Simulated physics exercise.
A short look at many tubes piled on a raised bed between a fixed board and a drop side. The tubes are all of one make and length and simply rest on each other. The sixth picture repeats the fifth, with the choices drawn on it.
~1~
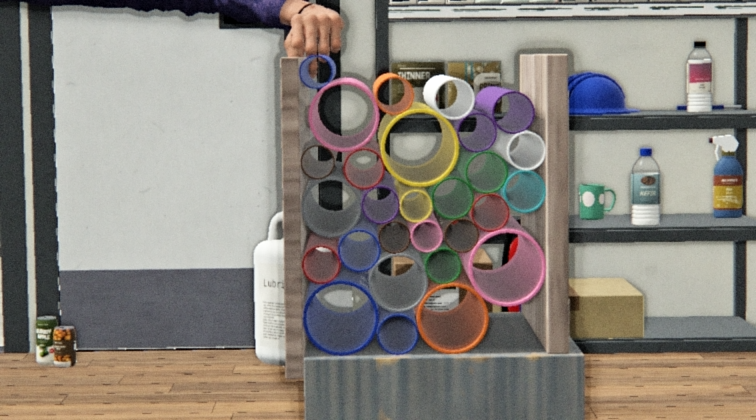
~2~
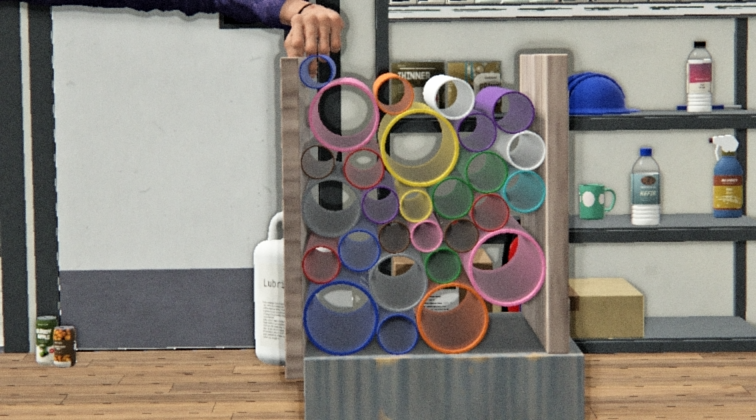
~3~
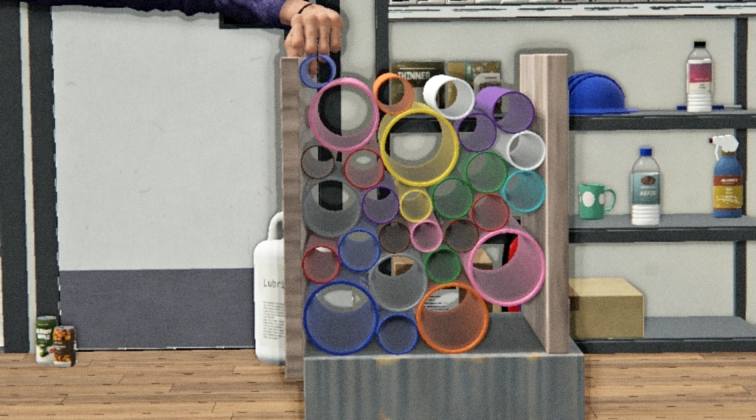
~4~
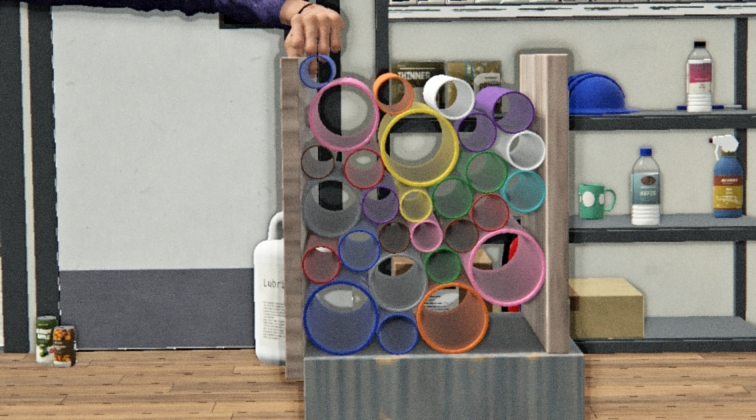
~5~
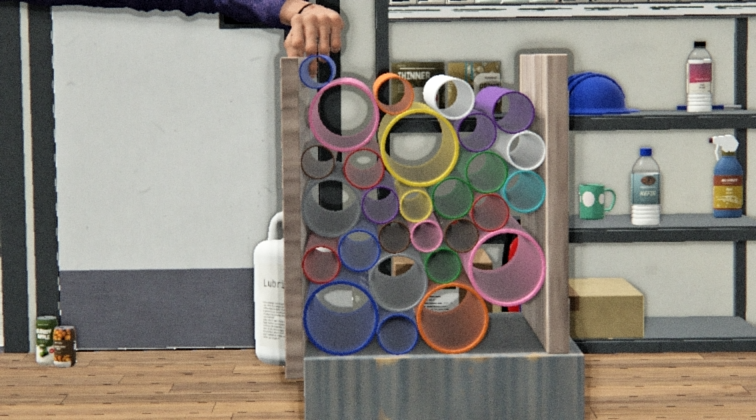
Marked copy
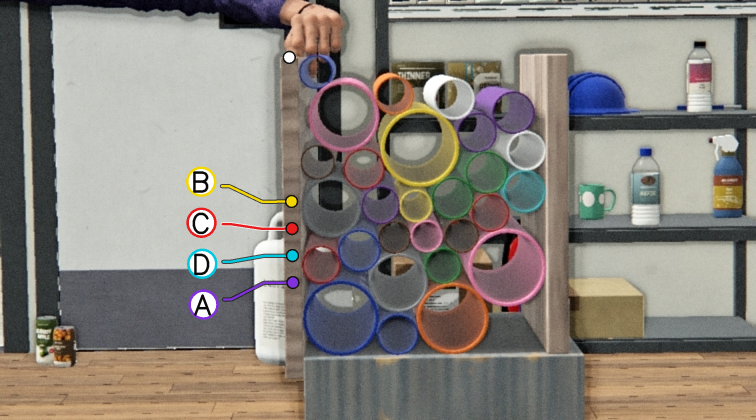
A hand rests at the top of the left side board, by a small blue tube, and stays still, while the stacked mesh-like tubes of many colours between two upright boards show no visible movement beside the shelves.
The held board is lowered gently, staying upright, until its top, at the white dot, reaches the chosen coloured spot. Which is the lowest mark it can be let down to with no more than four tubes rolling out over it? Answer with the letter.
At most to C.
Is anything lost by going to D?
Yes, at D.
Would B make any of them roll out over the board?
Yes.
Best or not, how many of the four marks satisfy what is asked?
The number is two.
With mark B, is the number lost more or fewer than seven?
Fewer than seven.
On the marked copy, A at (293, 283); B at (292, 201); C at (292, 228); D at (292, 255); the white dot at (289, 57).
With C. Early on, top of the board (300, 131).
Further on, top of the board (302, 216).
At the end, top of the board (302, 228), four out over the board.
As for the rest, A more than four out over the board; B four out over the board; D more than four out over the board.
